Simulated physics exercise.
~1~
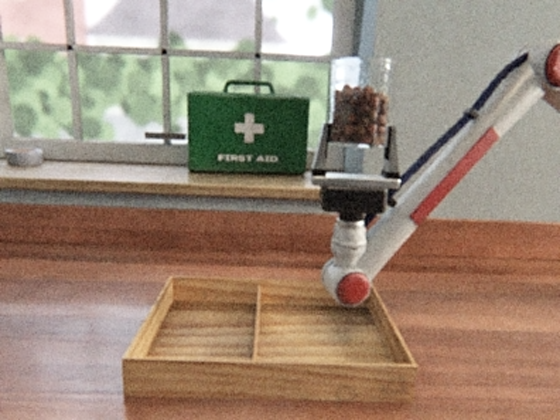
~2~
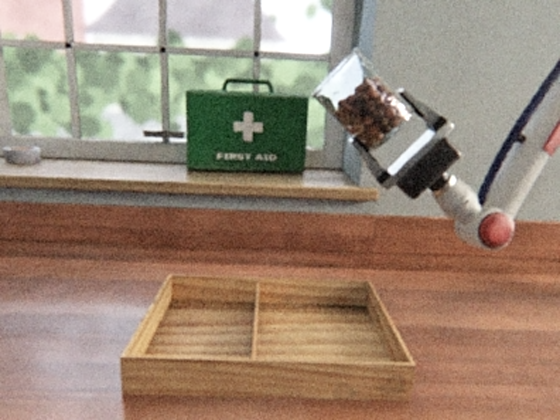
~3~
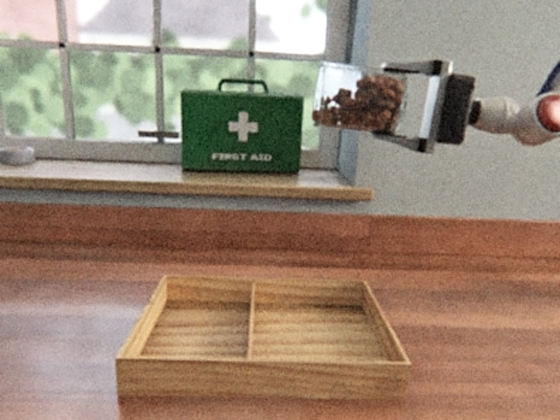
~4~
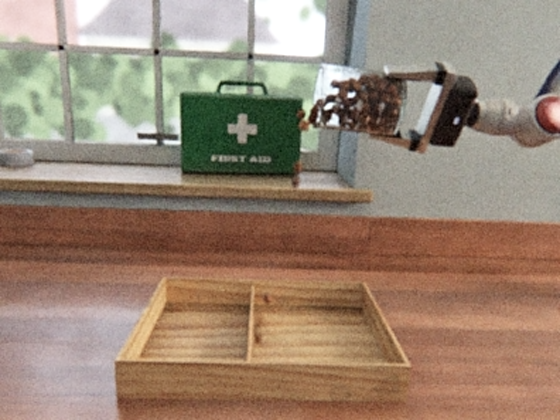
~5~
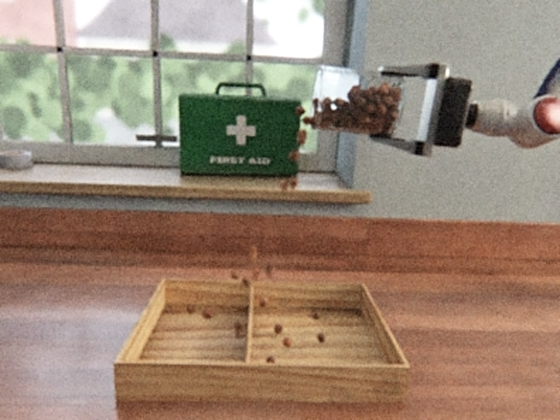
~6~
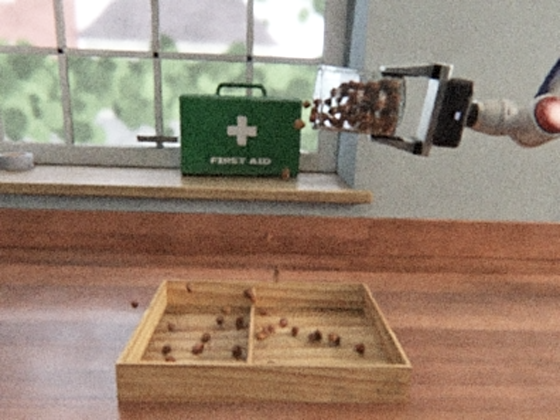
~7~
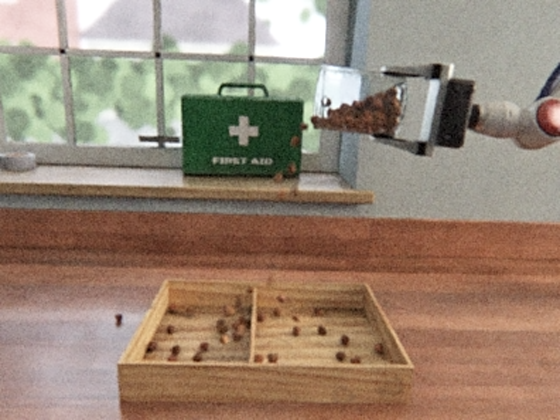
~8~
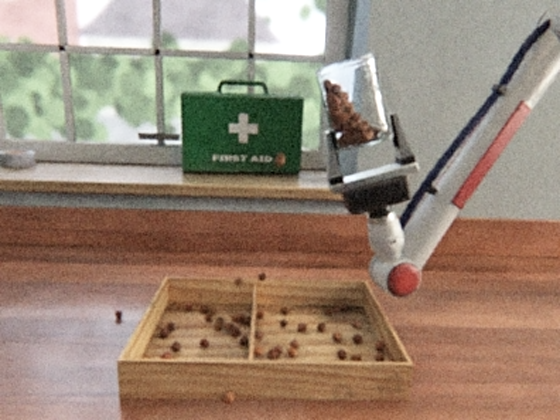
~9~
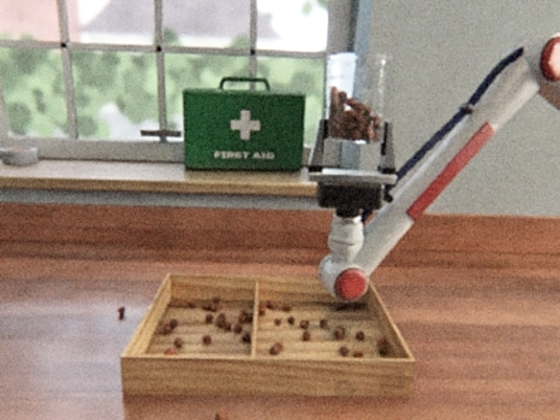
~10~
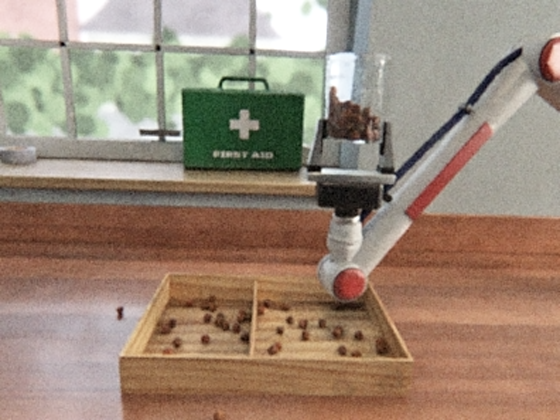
A white and red robot arm on the right holds a clear cup of brown hazelnuts above a reddish wooden table, seen from the front by a slightly swaying camera. Below sits a wooden tray split in two by a divider, while a green first aid box rests on the windowsill behind. The arm tips the cup leftward onto its side. As the cup stays tipped, nuts spill out and scatter into both halves of the tray, a few bouncing outside. The arm then turns the cup upright, still holding many nuts, and everything settles.
